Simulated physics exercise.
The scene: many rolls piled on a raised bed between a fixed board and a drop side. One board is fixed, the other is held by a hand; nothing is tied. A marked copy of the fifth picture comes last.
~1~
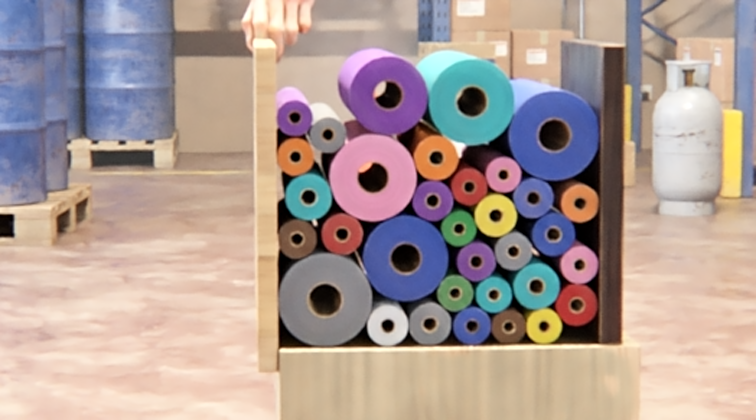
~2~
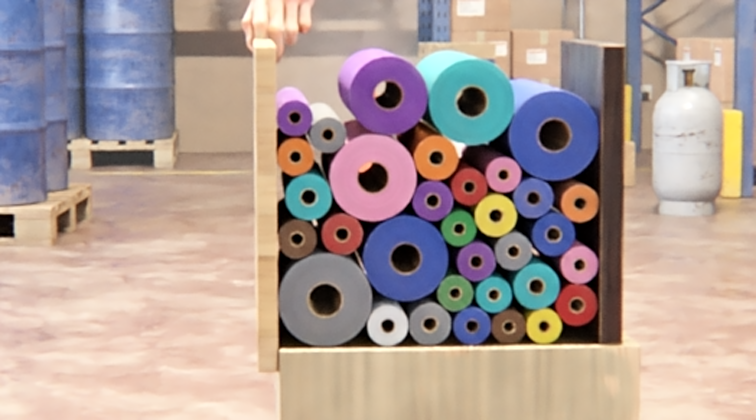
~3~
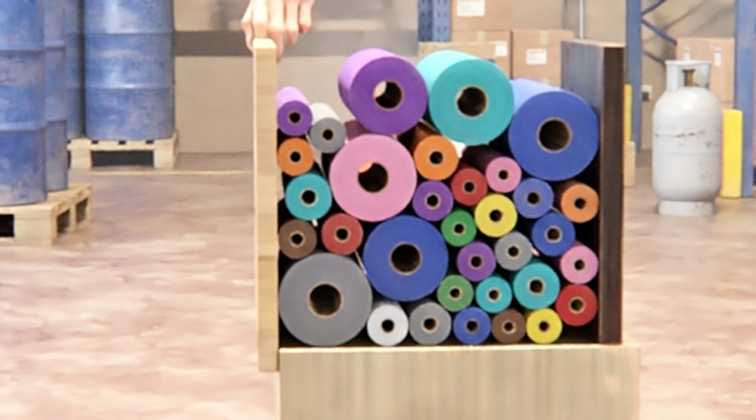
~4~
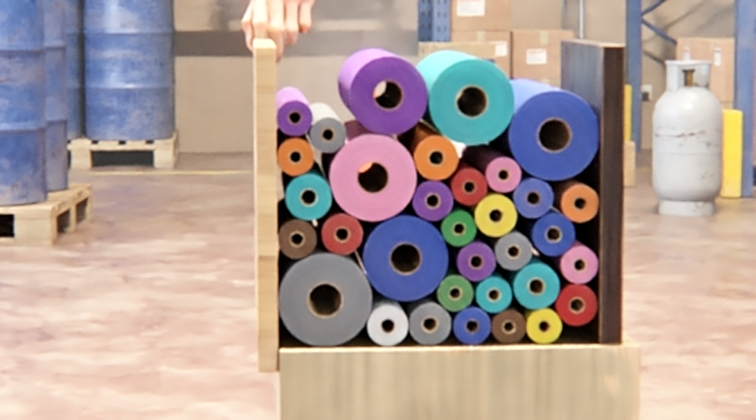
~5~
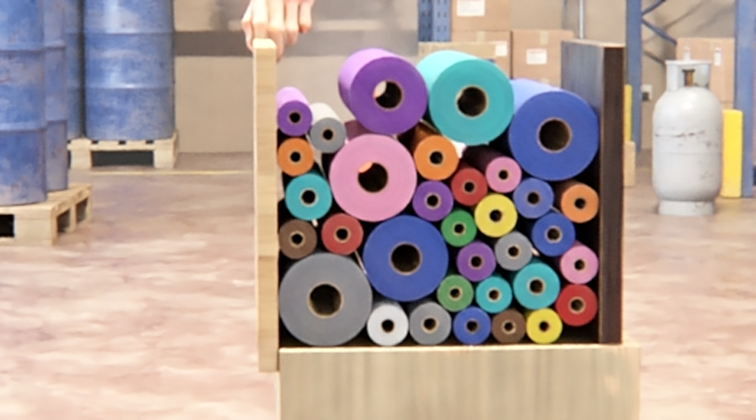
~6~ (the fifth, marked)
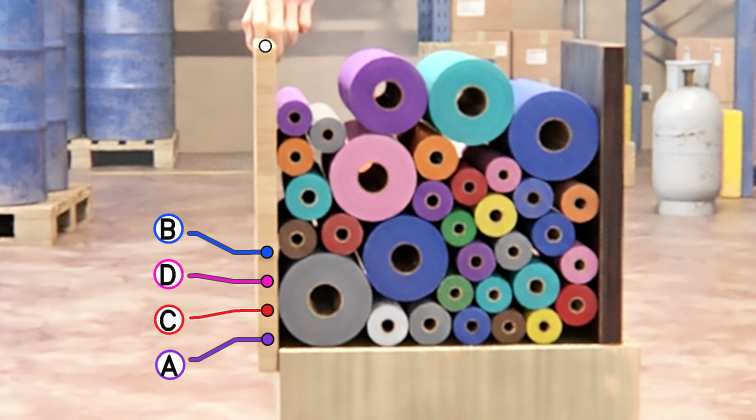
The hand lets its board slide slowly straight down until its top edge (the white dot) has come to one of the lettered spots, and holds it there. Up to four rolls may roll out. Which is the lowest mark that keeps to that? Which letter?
Mark B is as low as it can go.
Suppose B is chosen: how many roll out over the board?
It comes to two.
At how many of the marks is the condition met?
One of the four.
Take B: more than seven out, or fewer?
It loses fewer than seven.
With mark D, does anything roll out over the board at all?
At D: Yes.
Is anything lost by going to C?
Yes.
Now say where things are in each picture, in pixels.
In the first frame, side board (265, 194); a grey roll (325, 300); a yellow roll (544, 326).
In the second frame, a yellow roll (544, 326); a red roll (576, 304).
In the third frame, a grey roll (513, 251); a turquoise roll (308, 197).
In the fourth frame, an orange roll (295, 157); a turquoise roll (472, 102).
In the fifth frame, side board (265, 194); a grey roll (325, 300); a yellow roll (544, 326).
On the marked copy, A at (268, 339); B at (267, 252); C at (268, 310); D at (268, 281); the white dot at (266, 46).
Taking B. A third of the way, top of the board (276, 133).
Two thirds of the way, top of the board (277, 232).
When it is over, top of the board (277, 251), two out over the board.
As for the rest, A more than four out over the board; C five out over the board; D five out over the board.
